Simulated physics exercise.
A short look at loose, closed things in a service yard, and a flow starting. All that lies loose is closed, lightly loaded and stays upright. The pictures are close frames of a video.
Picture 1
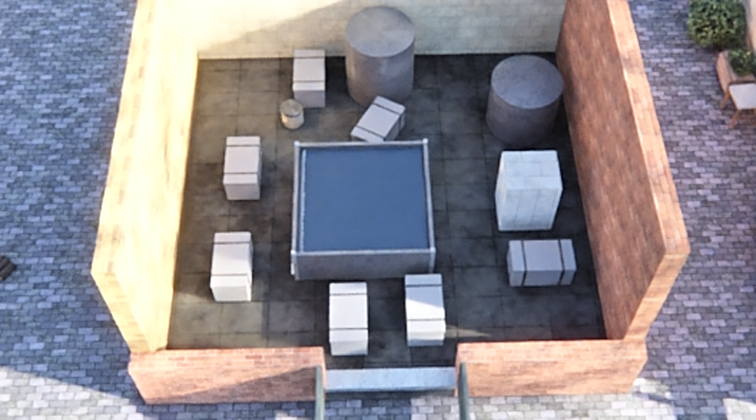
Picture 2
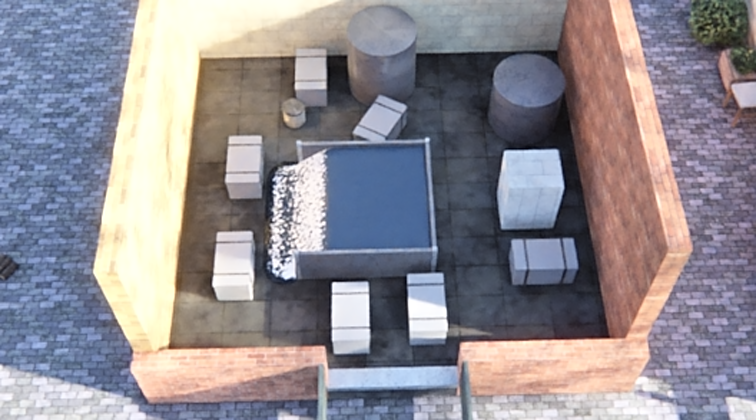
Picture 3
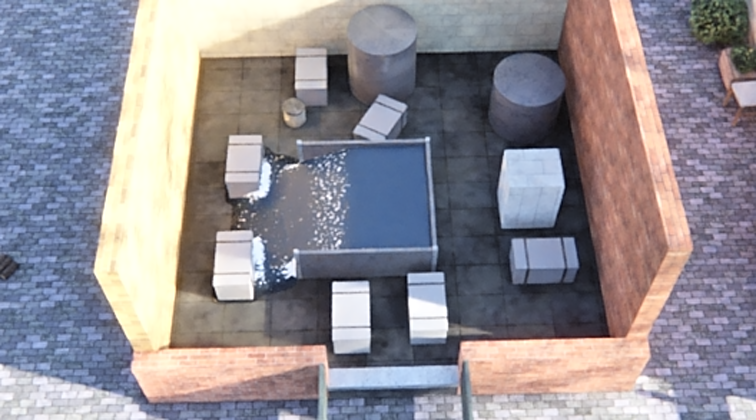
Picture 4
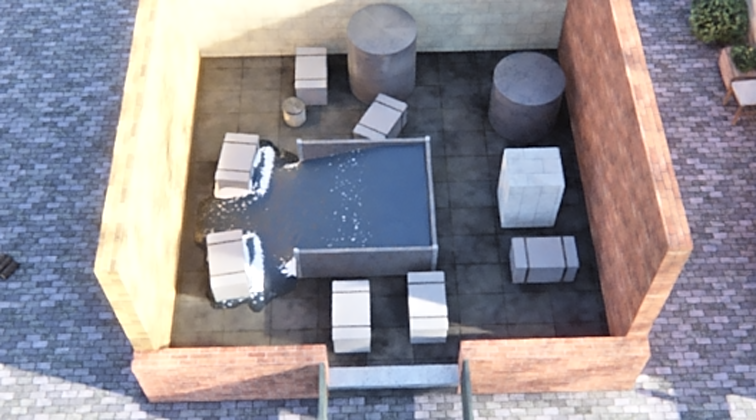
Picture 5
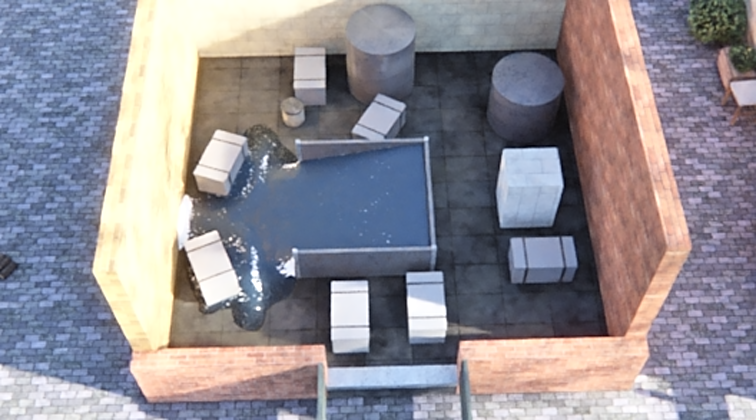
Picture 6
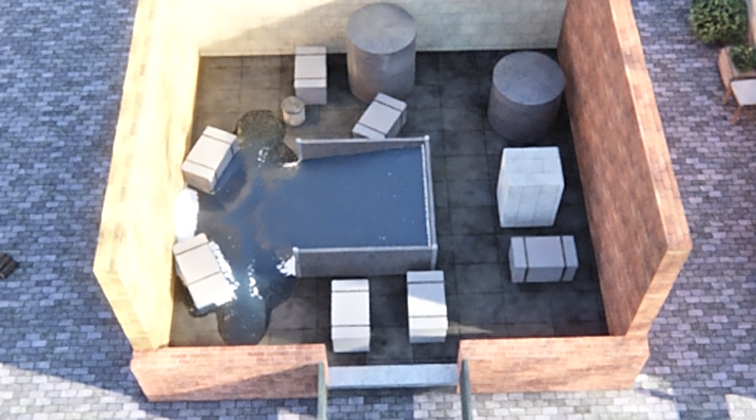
Water surges out of the left side of a square tank in a walled yard and spreads across the dark floor, pushing two pale boxes leftward and turning them slightly, while the other boxes and the cylinders stay still.
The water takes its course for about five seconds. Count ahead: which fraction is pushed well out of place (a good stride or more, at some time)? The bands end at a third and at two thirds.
Share: Two thirds or more.
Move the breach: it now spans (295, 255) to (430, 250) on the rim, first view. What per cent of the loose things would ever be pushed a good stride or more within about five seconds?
Close to 20 %.
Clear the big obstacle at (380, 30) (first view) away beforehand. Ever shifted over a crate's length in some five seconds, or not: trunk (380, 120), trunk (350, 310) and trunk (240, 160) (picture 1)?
As listed: Not that far, pushed that far, yes.
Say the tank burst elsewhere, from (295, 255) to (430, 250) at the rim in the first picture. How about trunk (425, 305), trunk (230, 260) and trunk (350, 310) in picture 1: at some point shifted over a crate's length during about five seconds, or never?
In turn: Shifted that much, no, pushed that far.
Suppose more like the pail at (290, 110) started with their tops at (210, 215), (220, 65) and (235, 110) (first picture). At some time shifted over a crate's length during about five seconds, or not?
As listed: That far or more, moved that far, swept aside.
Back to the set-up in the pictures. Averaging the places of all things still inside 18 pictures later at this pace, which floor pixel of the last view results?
Around (381, 196).
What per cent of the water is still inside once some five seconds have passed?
Near 96 in a hundred.
A moment on, 2 of 8 are well off their spots; 0 afloat.
Next, 2 of 8 are well off their spots; 2 afloat.
Later, 3 of 8 are well off their spots; 3 afloat.
In the end, 6 of 8 are well off their spots, and 6 have been at some point; 5 afloat.
